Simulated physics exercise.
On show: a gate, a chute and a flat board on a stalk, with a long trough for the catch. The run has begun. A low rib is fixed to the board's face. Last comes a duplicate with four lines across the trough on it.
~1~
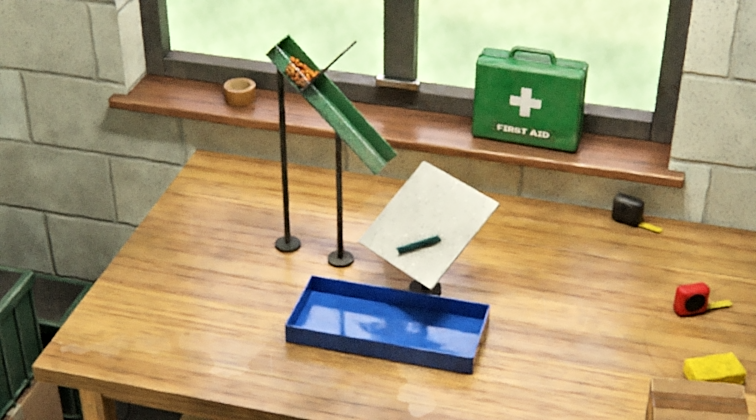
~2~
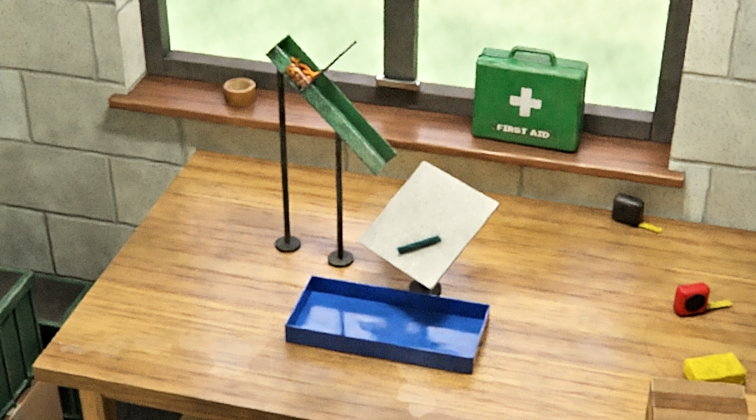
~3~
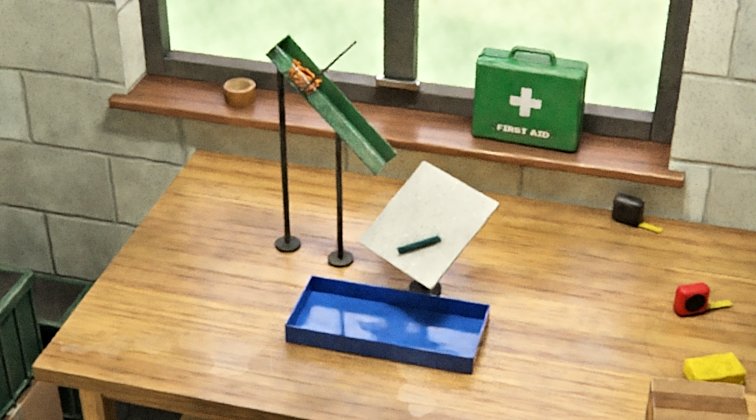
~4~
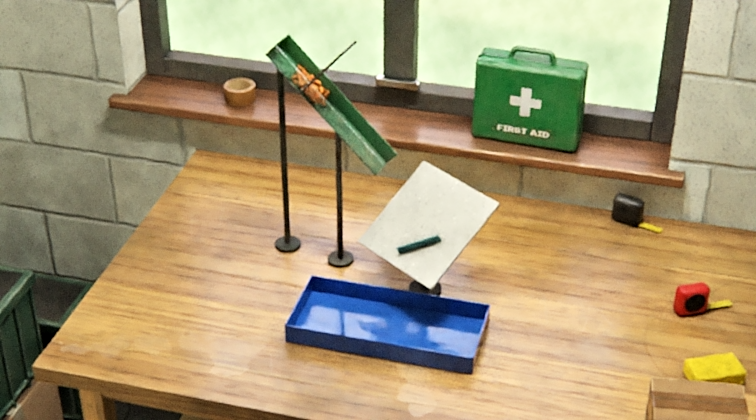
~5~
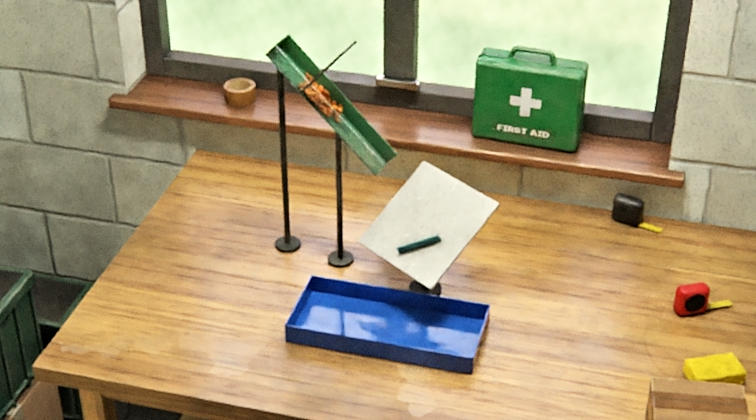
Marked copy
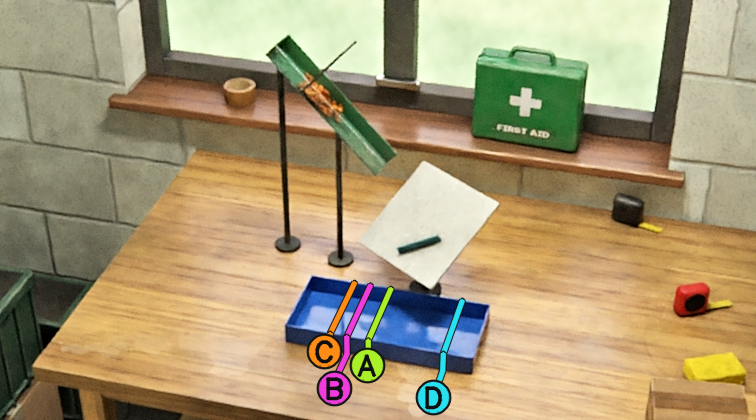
On a wooden workbench, small orange bits slide partway down a sloping green chute.
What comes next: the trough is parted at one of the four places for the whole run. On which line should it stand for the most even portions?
Use line B.
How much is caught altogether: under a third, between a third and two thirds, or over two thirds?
It is over two thirds.
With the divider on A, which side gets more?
Left.
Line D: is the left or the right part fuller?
The left side.
On the marked copy, line A crosses the front rim at (368, 339); line B crosses the front rim at (347, 336); line C crosses the front rim at (330, 333); line D crosses the front rim at (443, 353).
If A is chosen, of what is caught, nearly all on the left of the divider, a small part on the right.
If B is chosen, of what is caught, about a third on the left of the divider, about two thirds on the right.
If C is chosen, of what is caught, none on the left of the divider, all on the right.
If D is chosen, of what is caught, all on the left of the divider, none on the right.
